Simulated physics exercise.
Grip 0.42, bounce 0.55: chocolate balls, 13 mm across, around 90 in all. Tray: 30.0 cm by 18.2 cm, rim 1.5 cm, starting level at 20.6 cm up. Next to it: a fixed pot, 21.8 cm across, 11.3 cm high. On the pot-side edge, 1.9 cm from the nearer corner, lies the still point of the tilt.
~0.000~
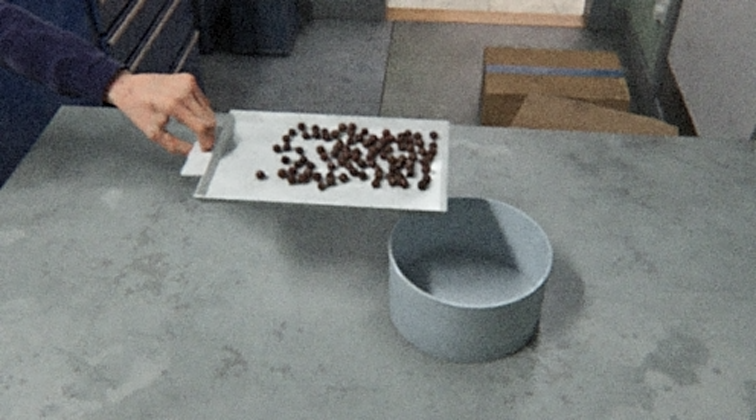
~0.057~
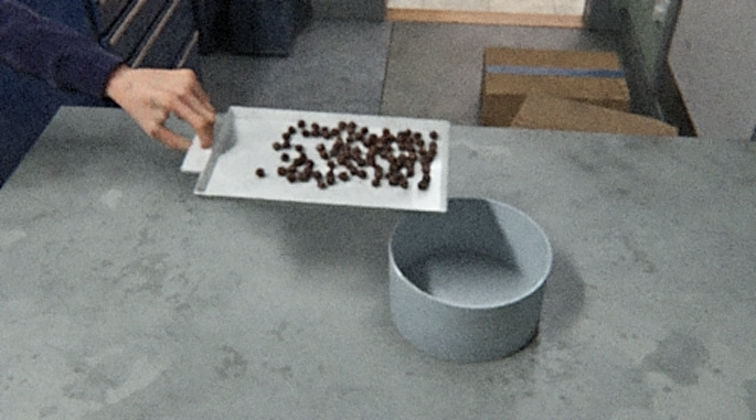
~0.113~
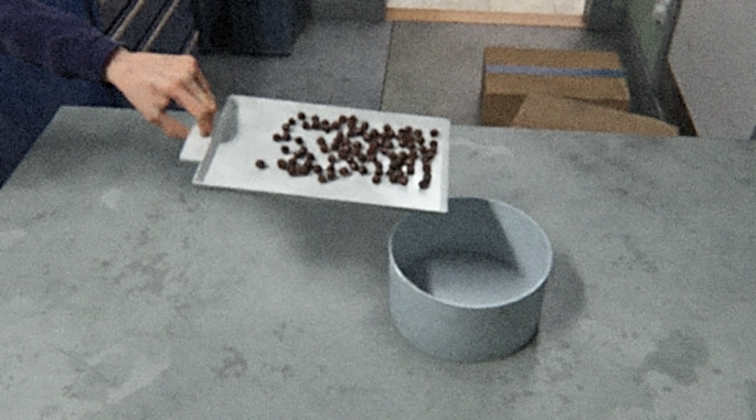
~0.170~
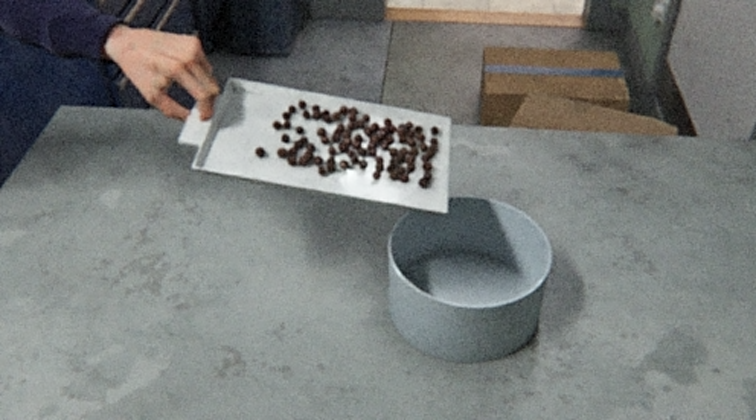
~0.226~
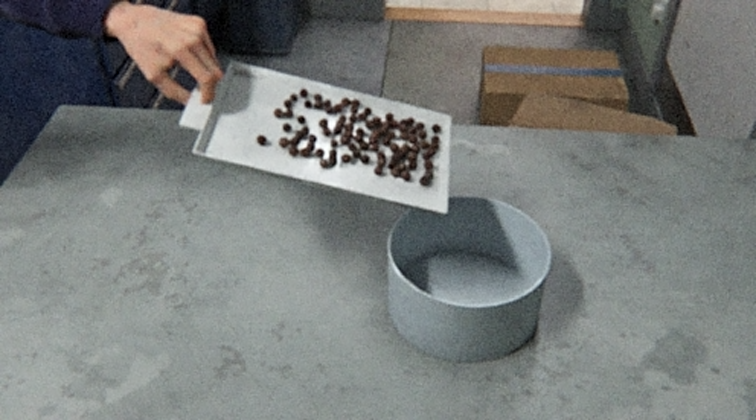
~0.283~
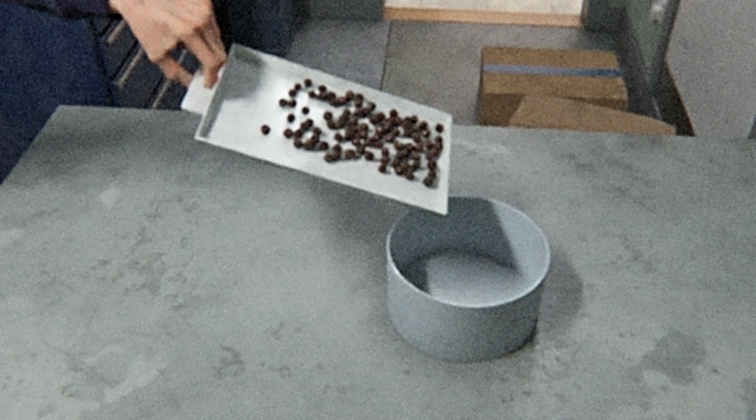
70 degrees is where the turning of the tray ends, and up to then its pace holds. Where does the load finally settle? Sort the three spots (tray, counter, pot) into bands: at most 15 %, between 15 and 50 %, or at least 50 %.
Left on the tray: Up to 15 %; counter: Up to 15 %; pot: 50 % or more.
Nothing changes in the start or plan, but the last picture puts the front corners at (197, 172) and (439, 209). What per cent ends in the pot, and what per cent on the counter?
Pot 75, counter 25.
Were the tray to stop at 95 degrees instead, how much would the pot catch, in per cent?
You'd end up with some 95 % in the pot.
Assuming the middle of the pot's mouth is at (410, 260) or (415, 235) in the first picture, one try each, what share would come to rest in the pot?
Around 70 per cent, then around 75 per cent.
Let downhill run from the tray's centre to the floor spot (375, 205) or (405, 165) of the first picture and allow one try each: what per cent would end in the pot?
Estimate: Some 80 % and some 70 % respectively.
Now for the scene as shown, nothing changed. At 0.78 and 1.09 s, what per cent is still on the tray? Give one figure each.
About 60, 15.
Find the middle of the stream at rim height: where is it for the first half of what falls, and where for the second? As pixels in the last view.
Early: About (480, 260); late: About (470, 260).
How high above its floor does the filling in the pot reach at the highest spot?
It gets to about 2.0 cm.
Then, at 0.58 s, tilt 44 degrees; the tray holds 100 %, the pot 0 %.
Then, at 0.78 s, tilt 61 degrees; the tray holds 60 %, the pot 10 %.
After 1.09 s, tilt 70 degrees; the tray holds 15 %, the pot 70 %.
In the end, at 2.1 s, tray 0 %, counter 5 %, pot 95 %.
